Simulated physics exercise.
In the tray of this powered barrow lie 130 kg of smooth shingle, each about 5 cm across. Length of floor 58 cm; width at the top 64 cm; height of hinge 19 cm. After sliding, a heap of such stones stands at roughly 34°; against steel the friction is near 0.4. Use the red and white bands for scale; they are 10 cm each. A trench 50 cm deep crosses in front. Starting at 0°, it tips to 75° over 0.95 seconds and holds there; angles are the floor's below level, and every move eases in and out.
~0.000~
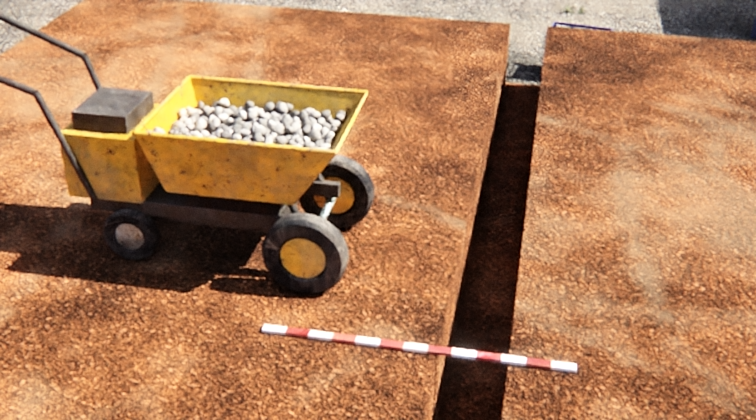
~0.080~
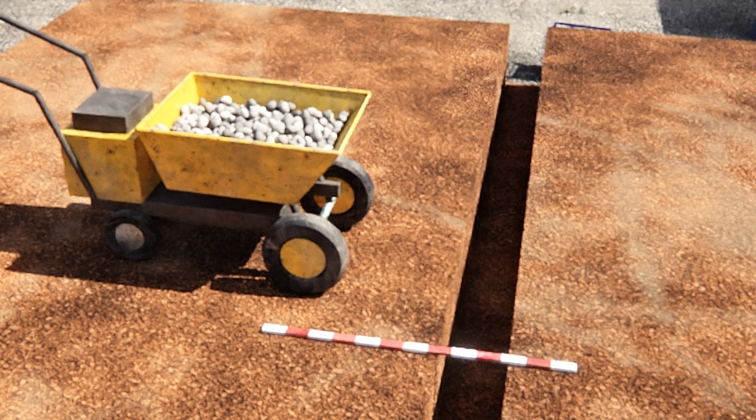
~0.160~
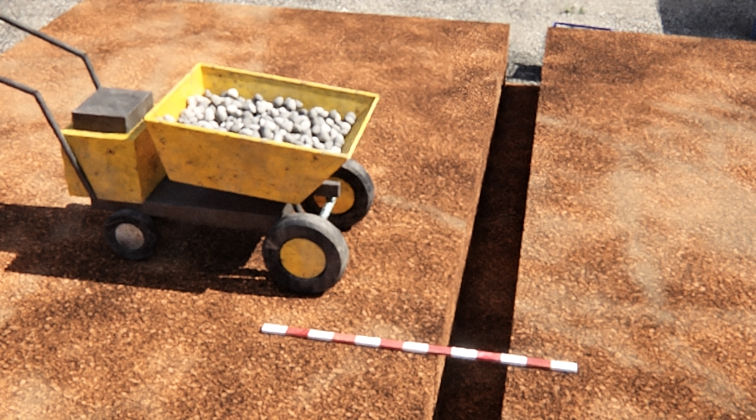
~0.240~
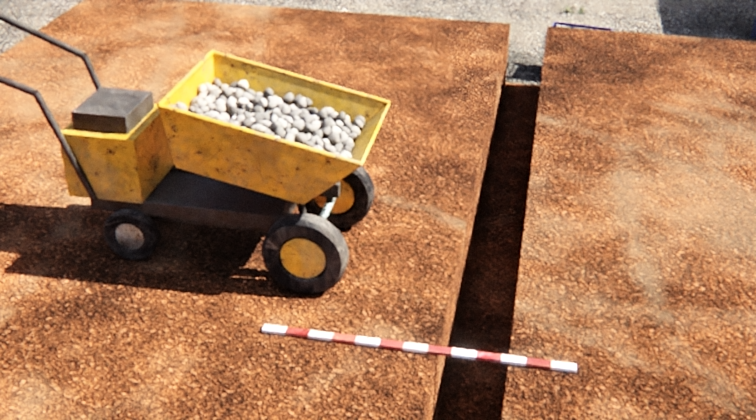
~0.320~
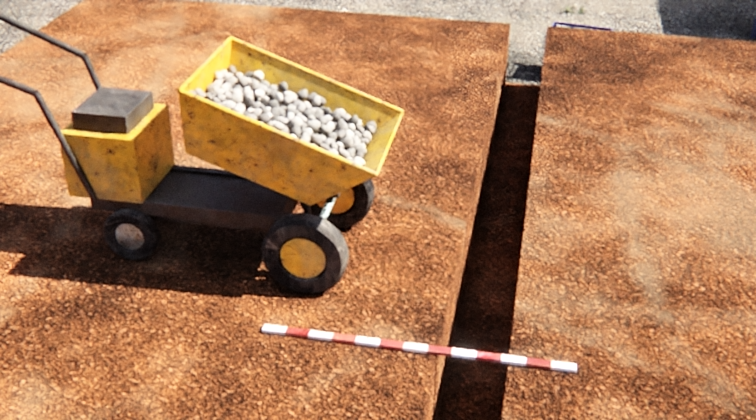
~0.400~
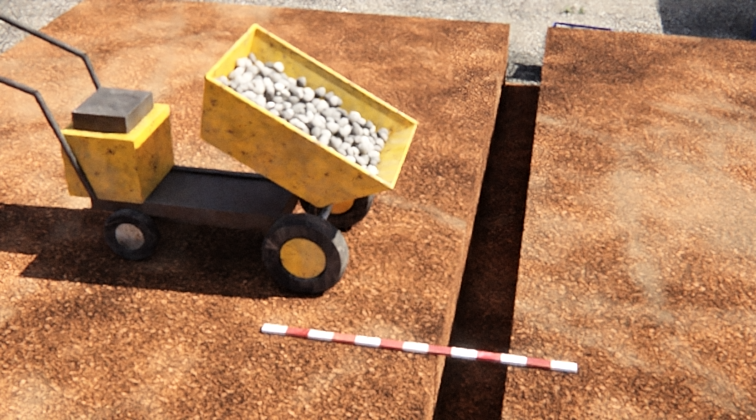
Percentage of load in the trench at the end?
91 per cent.
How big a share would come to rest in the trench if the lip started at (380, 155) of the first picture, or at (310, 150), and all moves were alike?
First place roughly 45%, second roughly 85%.
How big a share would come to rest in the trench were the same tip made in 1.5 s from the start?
Then roughly 95 percent.
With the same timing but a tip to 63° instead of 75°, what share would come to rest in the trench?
I'd guess some 80 in a hundred.
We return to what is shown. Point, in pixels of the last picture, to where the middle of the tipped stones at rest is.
Their centre sits close to (485, 343).
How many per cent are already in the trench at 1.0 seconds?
Some 45 per cent.
After 0.7 s the floor is at 63°; 100 % in the tray; the foremost stones are at (429, 199).
After 1.0 s the floor is at 75°; 53 % in the tray, 1 % short of the trench, 44 % in the trench, 2 % past the trench; the foremost stones are at (531, 274).
After 1.4 s the floor is at 75°; 13 % in the tray, 1 % short of the trench, 77 % in the trench, 9 % past the trench; the foremost stones are at (654, 289).
After 3.3 s the floor is at 75°; 0 % in the tray, 91 % in the trench, 9 % past the trench; the foremost stones are past the picture's edge.
